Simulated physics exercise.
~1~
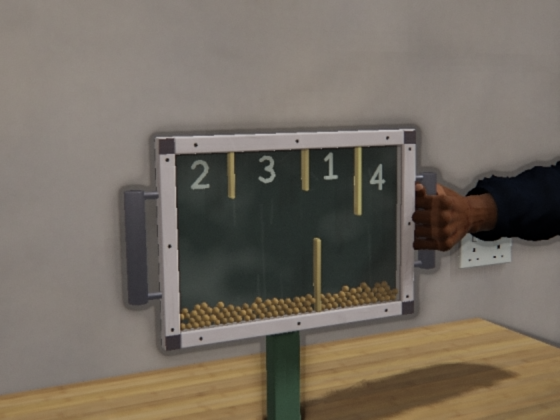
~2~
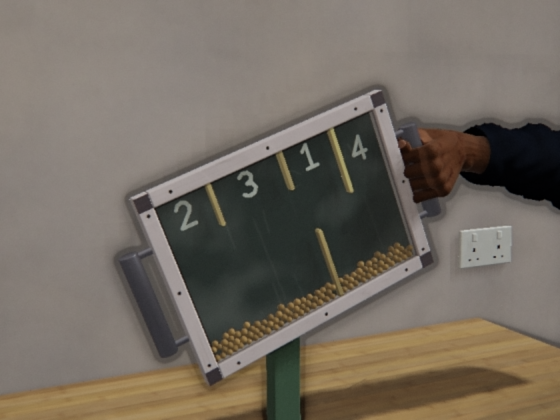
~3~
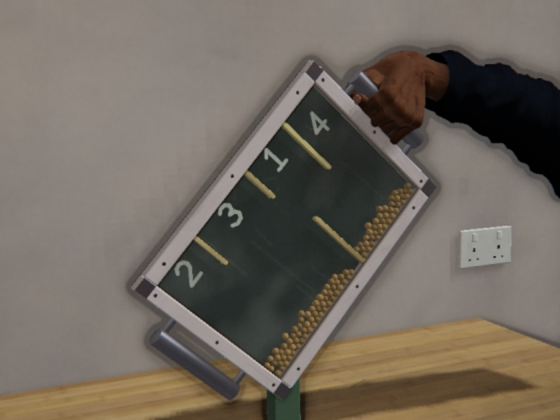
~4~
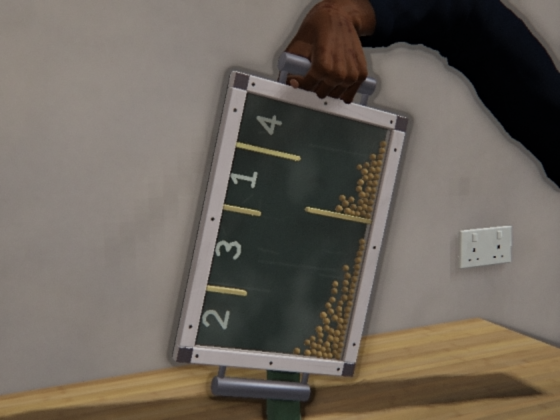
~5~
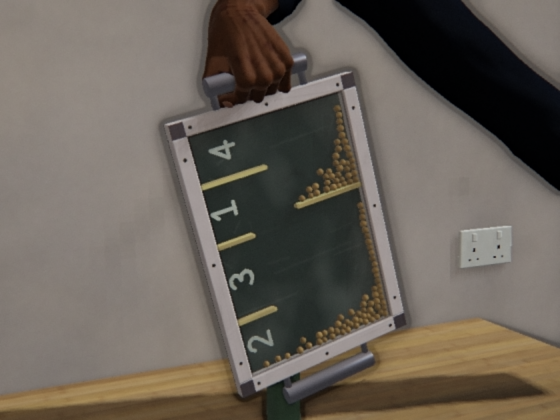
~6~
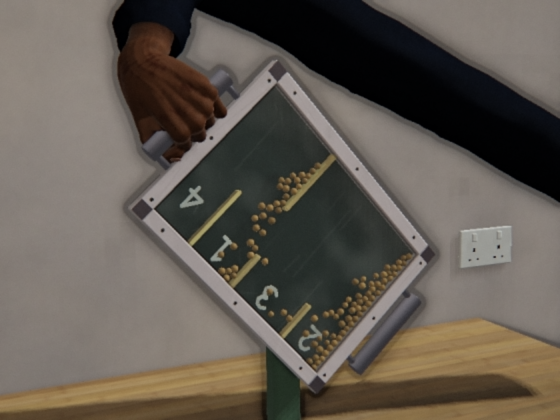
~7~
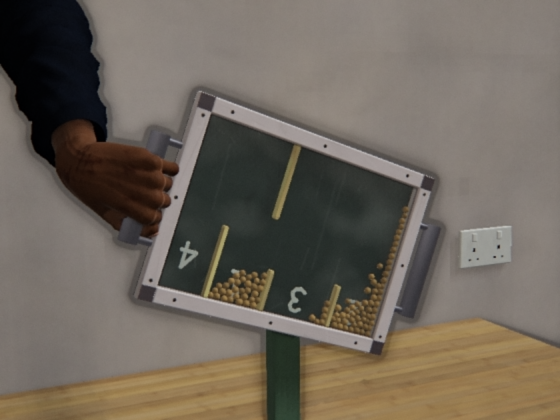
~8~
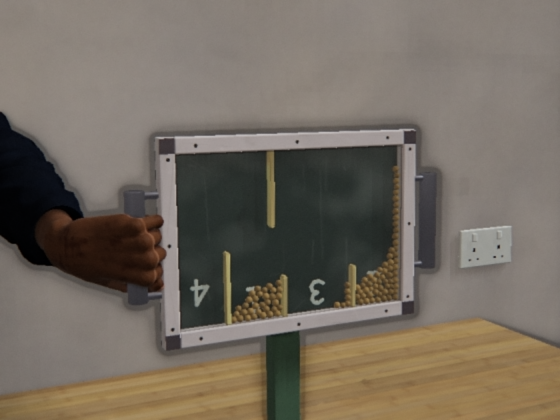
A closed, framed box of small tan beads is turned counterclockwise by a hand until it is upside down, the beads sliding along one side and spilling off a divider into the numbered pockets, ending heaped in pocket one and piled steeply at the right.
